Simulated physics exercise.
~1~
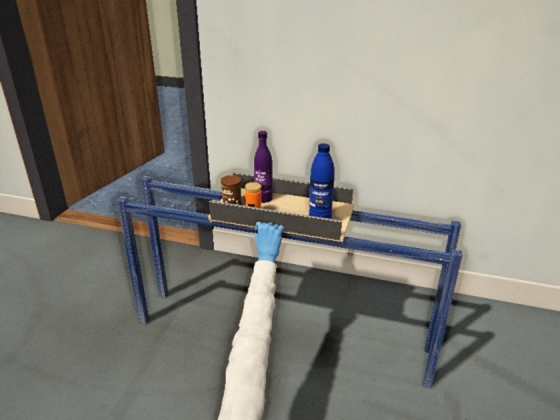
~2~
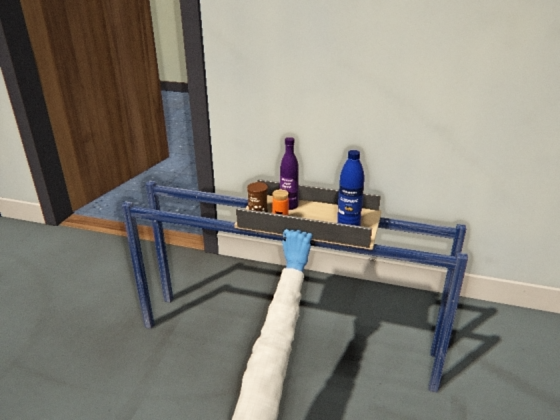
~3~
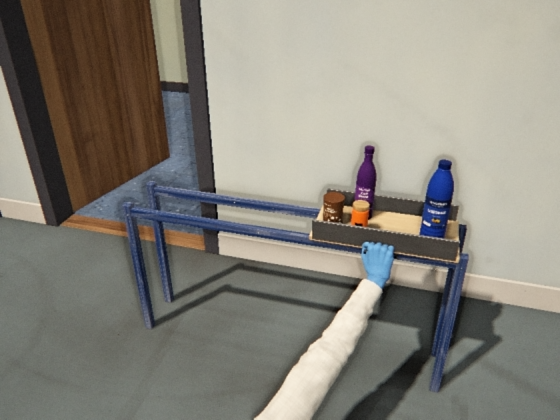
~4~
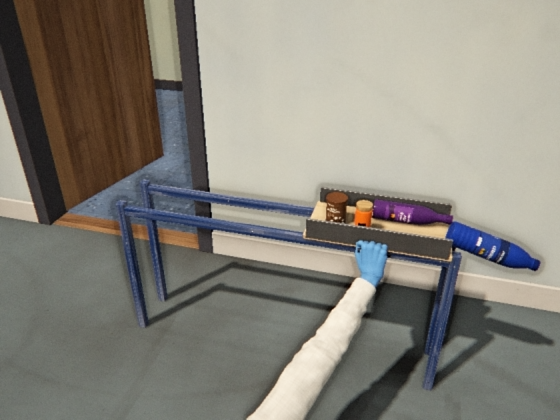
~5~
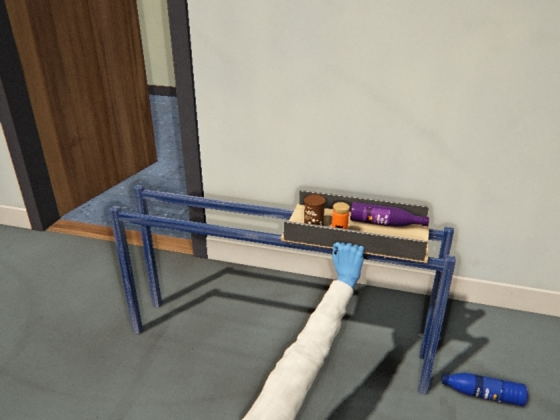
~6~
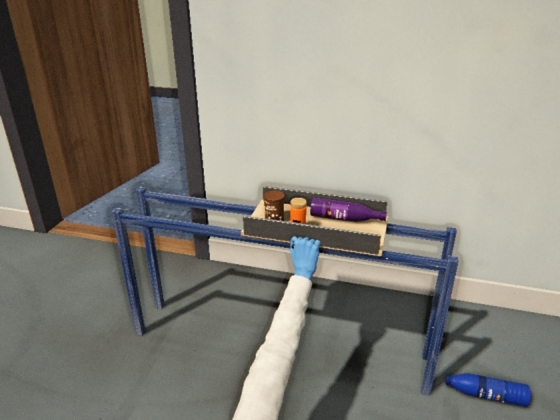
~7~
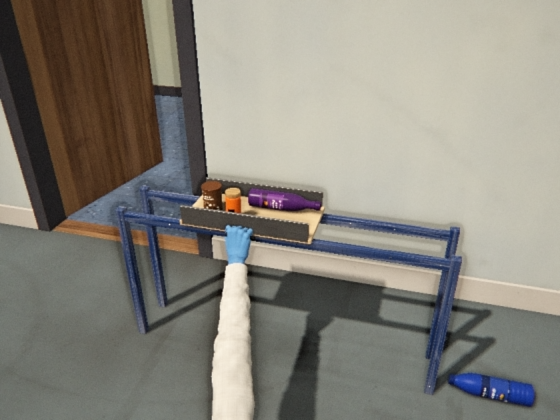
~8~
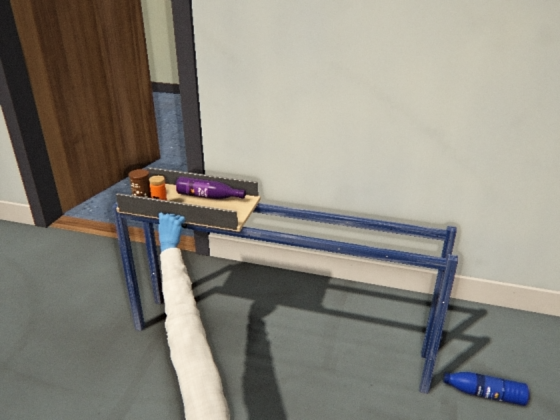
A tray pushed right tips two bottles, dropping the blue one, then slides left.
